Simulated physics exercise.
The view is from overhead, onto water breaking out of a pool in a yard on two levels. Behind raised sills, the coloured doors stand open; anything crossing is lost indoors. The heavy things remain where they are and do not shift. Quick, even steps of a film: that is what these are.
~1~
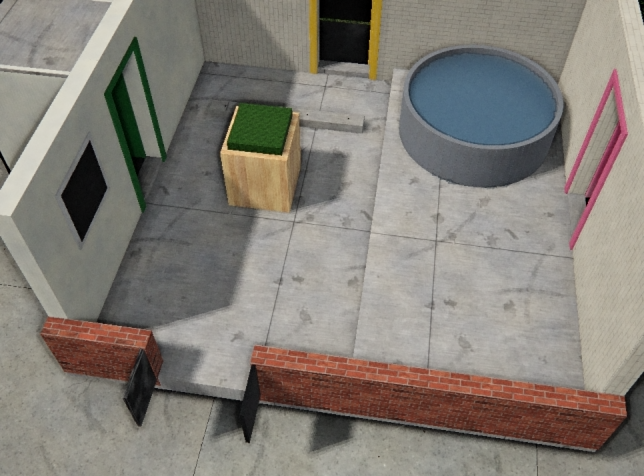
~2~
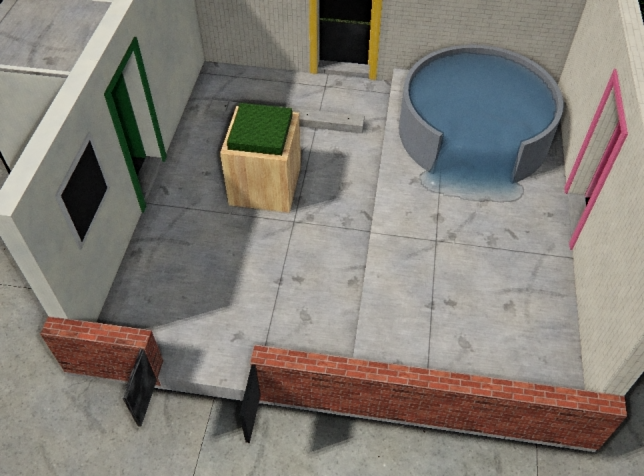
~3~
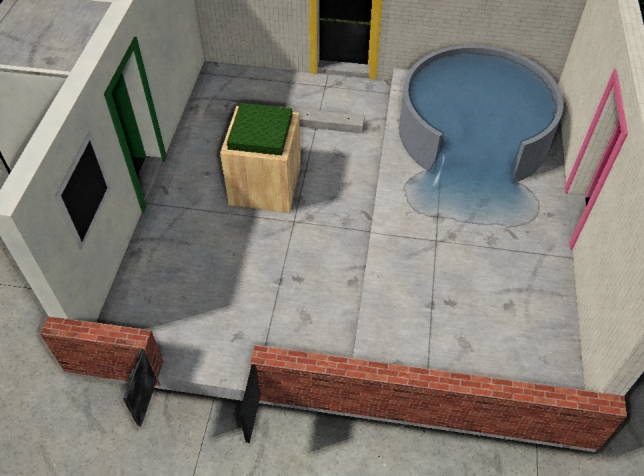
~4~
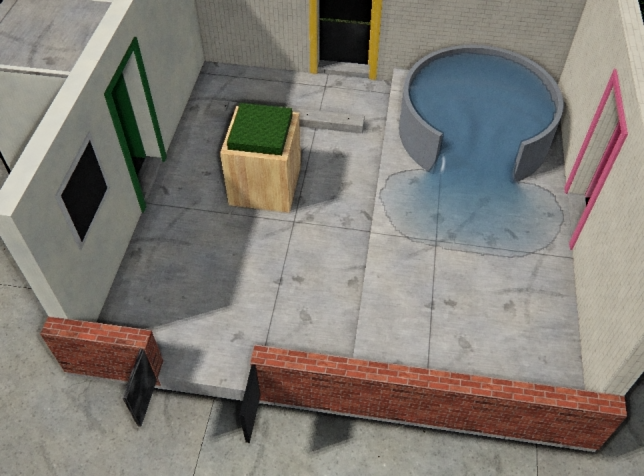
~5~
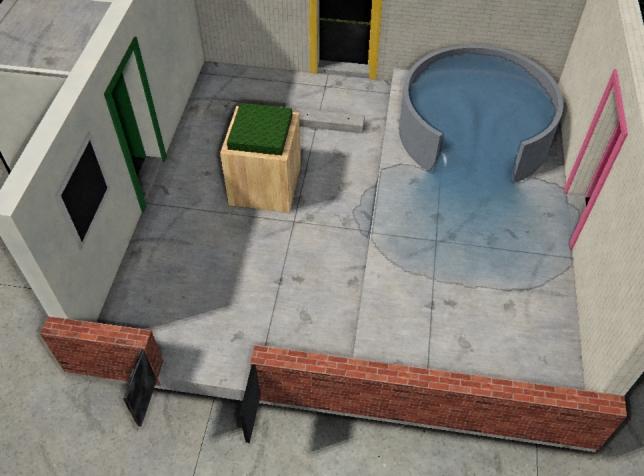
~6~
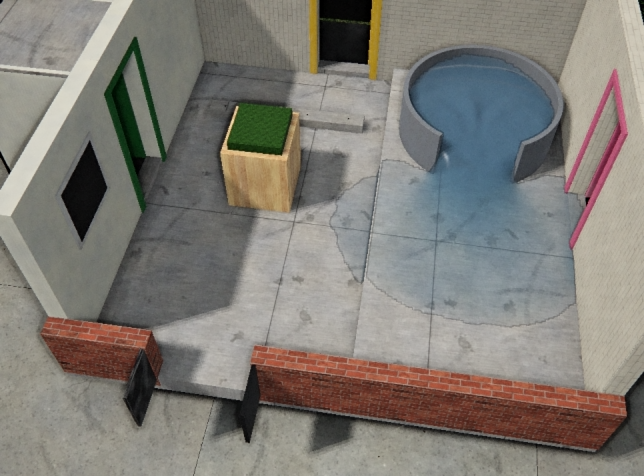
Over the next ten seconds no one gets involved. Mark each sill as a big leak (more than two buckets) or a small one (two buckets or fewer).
Green door: Small; yellow door: Small; pink door: Big.
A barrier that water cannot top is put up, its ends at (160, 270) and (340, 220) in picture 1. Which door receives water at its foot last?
That's the one in yellow.
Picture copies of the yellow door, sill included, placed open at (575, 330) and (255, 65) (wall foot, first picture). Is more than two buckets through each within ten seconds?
Lab note - first crosses the line, second stays short of the line.
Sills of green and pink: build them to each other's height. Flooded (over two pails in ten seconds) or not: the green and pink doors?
Green overflows, pink stays within bounds.
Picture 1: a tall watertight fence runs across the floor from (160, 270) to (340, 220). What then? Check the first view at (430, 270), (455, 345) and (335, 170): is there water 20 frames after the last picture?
The first spot is swamped, the second swamped, the third untouched.
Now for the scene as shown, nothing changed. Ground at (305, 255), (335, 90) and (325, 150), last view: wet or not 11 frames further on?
First spot inundated, second not wet, third not wet.
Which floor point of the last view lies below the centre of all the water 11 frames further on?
Somewhere near (463, 217).
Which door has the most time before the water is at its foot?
That would be the door marked yellow.
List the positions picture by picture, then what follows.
The round tank at (482, 98) is whole and still, in the first frame.
Water pours out at (475, 173) and has run to (425, 181), in the second frame.
Water pours out at (475, 174) and has run to (415, 202), in the third frame.
Water pours out at (474, 175) and has run to (412, 235), in the fourth frame.
Water pours out at (474, 176) and has run to (530, 283), in the fifth frame.
Water pours out at (474, 175) and has run to (512, 320), in the sixth frame.
A moment on, water covers 40 % of the floor; the green door not reached, the yellow door not reached, the pink door under two buckets in.
Next, water covers 45 % of the floor; the green door not reached, the yellow door not reached, the pink door over two buckets in.
Then, water covers 50 % of the floor; the green door not reached, the yellow door not reached, the pink door over two buckets in.
Later, water covers 75 % of the floor; the green door wet at the sill, nothing in, the yellow door not reached, the pink door over two buckets in.
In the end, water covers 90 % of the floor; the green door wet at the sill, nothing in, the yellow door wet at the sill, nothing in, the pink door far over two buckets in.
